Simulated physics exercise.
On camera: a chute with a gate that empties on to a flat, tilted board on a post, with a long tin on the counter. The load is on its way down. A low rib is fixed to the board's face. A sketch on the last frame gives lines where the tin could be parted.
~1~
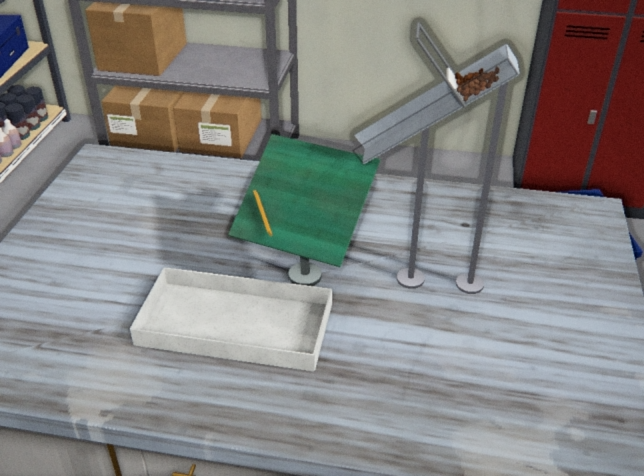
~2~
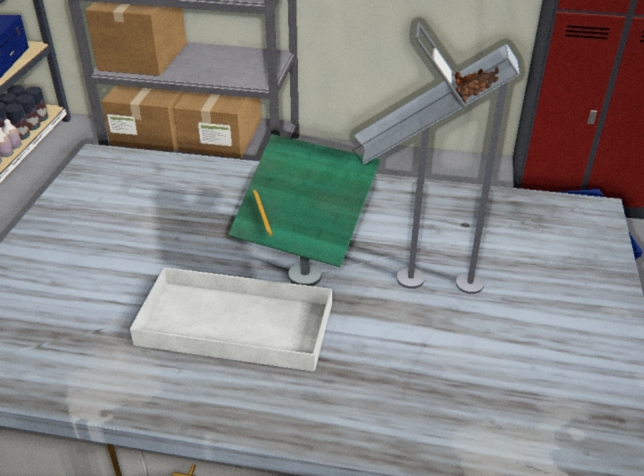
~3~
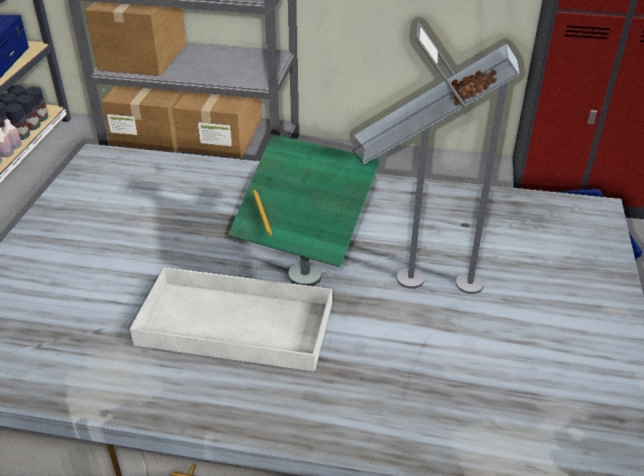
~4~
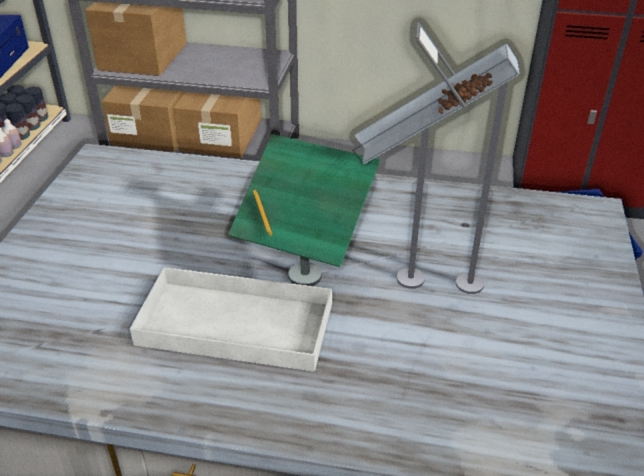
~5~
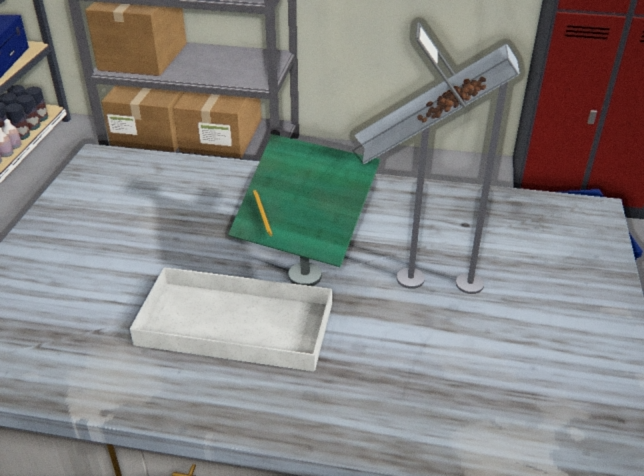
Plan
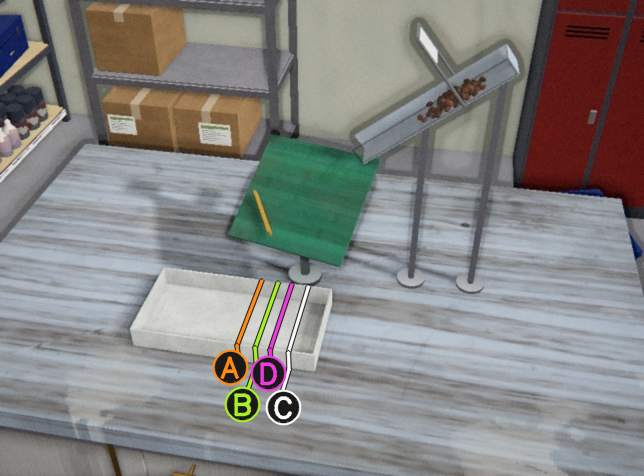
On a streaky grey worktop, a heap of small brown pieces sits high in a sloping metal chute, then slides slowly down and left past the raised gate, while the green tilted board and empty white tray stay still.
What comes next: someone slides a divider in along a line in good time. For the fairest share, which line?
It is B.
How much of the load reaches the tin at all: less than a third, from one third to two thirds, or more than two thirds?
About that: More than two thirds.
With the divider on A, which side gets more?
More lands on the right.
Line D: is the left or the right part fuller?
Left.
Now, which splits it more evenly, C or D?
That would be D.
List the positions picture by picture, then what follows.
In the first frame, load behind the gate (471, 83), bits of dog kibble; lip of the chute (364, 156), sloping fairly steeply.
In the second frame, middle of the board (304, 197), tilted fairly steeply; middle of its low edge (282, 250); of its high edge (324, 146).
In the third frame, front corners of the tin (131, 329) and (314, 355), empty; front of the load (456, 102).
In the fourth frame, middle of the load (466, 88); its front (441, 111), roughly a quarter of the way to the lip; rib from (254, 190) to (268, 231).
In the fifth frame, middle of the load (456, 94); its front (420, 117), roughly a third of the way to the lip.
On the marked copy, line A crosses the front rim at (237, 344); line B crosses the front rim at (255, 347); line C crosses the front rim at (288, 351); line D crosses the front rim at (270, 349).
With A, of what is caught, just a few on the left of the divider, almost all on the right.
With B, of what is caught, roughly half on the left of the divider, roughly half on the right.
With C, of what is caught, almost all on the left of the divider, just a few on the right.
With D, of what is caught, the larger part on the left of the divider, roughly a quarter on the right.
